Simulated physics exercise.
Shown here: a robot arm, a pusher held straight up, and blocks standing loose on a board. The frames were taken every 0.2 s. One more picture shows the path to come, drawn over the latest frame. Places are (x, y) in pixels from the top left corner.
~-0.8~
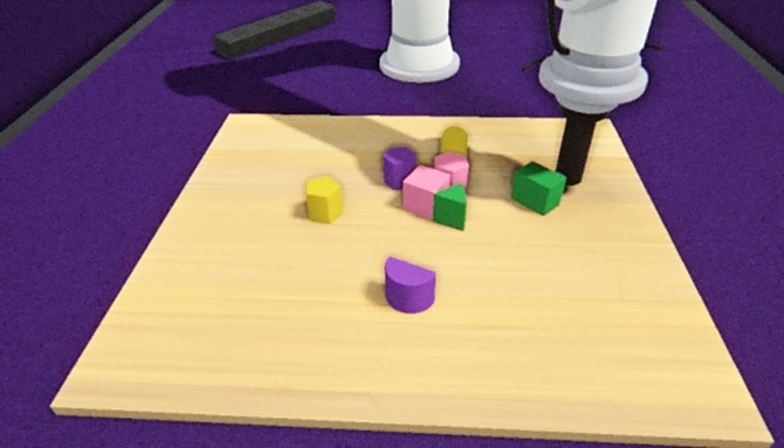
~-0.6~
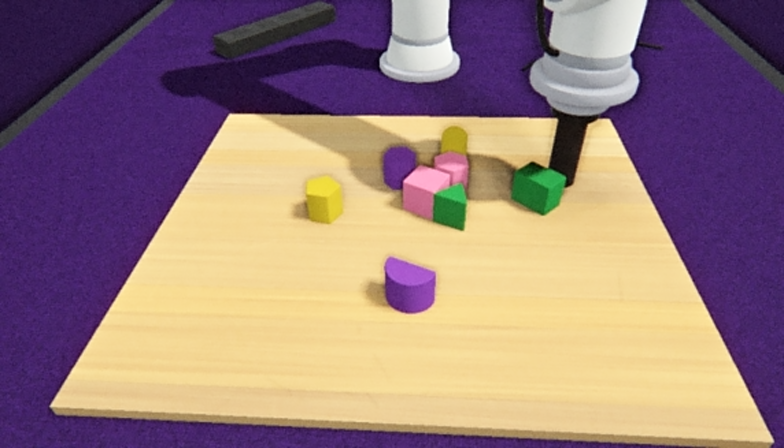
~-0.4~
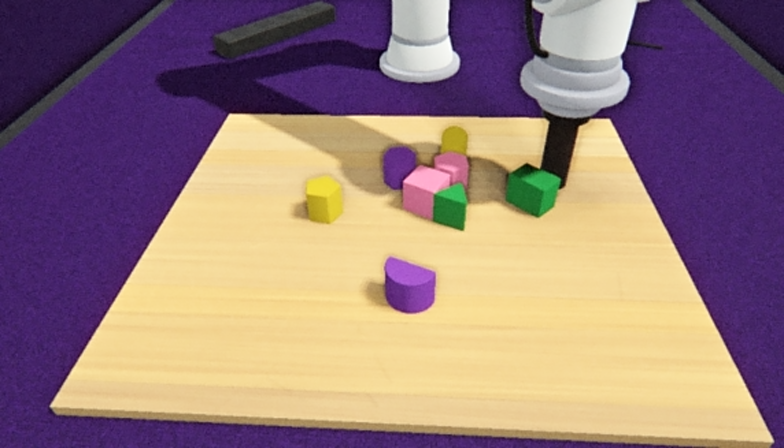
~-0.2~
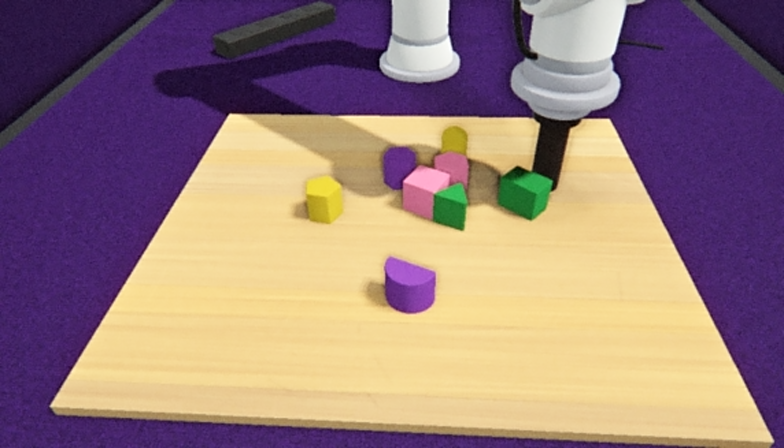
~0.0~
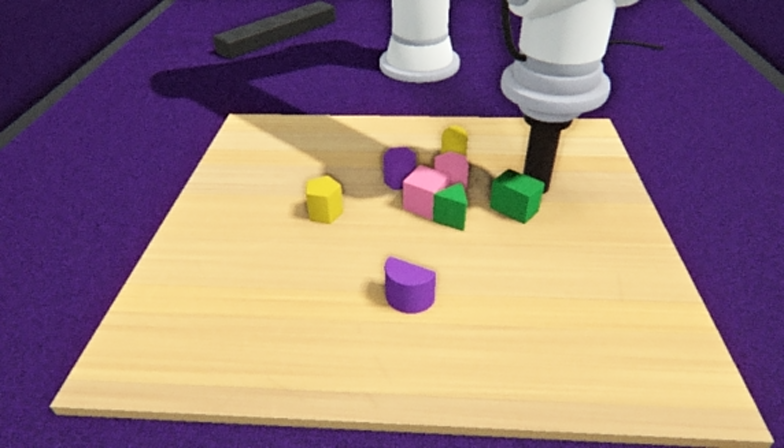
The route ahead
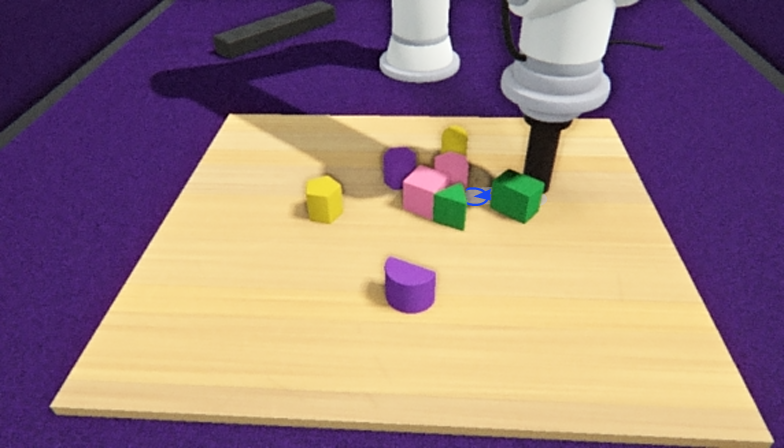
A robot arm's upright black pusher nudging a green block slightly left on a wooden board, the other colored blocks staying still.
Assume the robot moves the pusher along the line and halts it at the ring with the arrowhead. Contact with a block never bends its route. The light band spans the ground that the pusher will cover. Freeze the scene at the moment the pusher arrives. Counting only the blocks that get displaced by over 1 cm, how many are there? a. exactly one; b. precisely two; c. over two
a: Exactly one.
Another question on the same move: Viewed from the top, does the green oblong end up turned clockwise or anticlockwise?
The answer is counter-clockwise.
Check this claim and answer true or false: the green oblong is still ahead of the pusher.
The statement is incorrect.
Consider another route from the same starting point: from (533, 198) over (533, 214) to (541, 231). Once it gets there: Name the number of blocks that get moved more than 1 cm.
Blocks displaced: 1.
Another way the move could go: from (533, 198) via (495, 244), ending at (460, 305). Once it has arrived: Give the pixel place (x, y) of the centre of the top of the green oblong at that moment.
So, by the moment the path ends, you'll find the top centre of the green oblong at (464, 212).
Path on the board, from (533, 198) over (503, 195) to (474, 196).
What follows on the original path. Halfway along, pusher at (504, 185); green oblong at (510, 185), turned 25° anticlockwise.
At the end, pusher at (475, 186); pink square piece in place; pink six-sided block at (447, 160); green oblong at (508, 186), turned 35° anticlockwise.
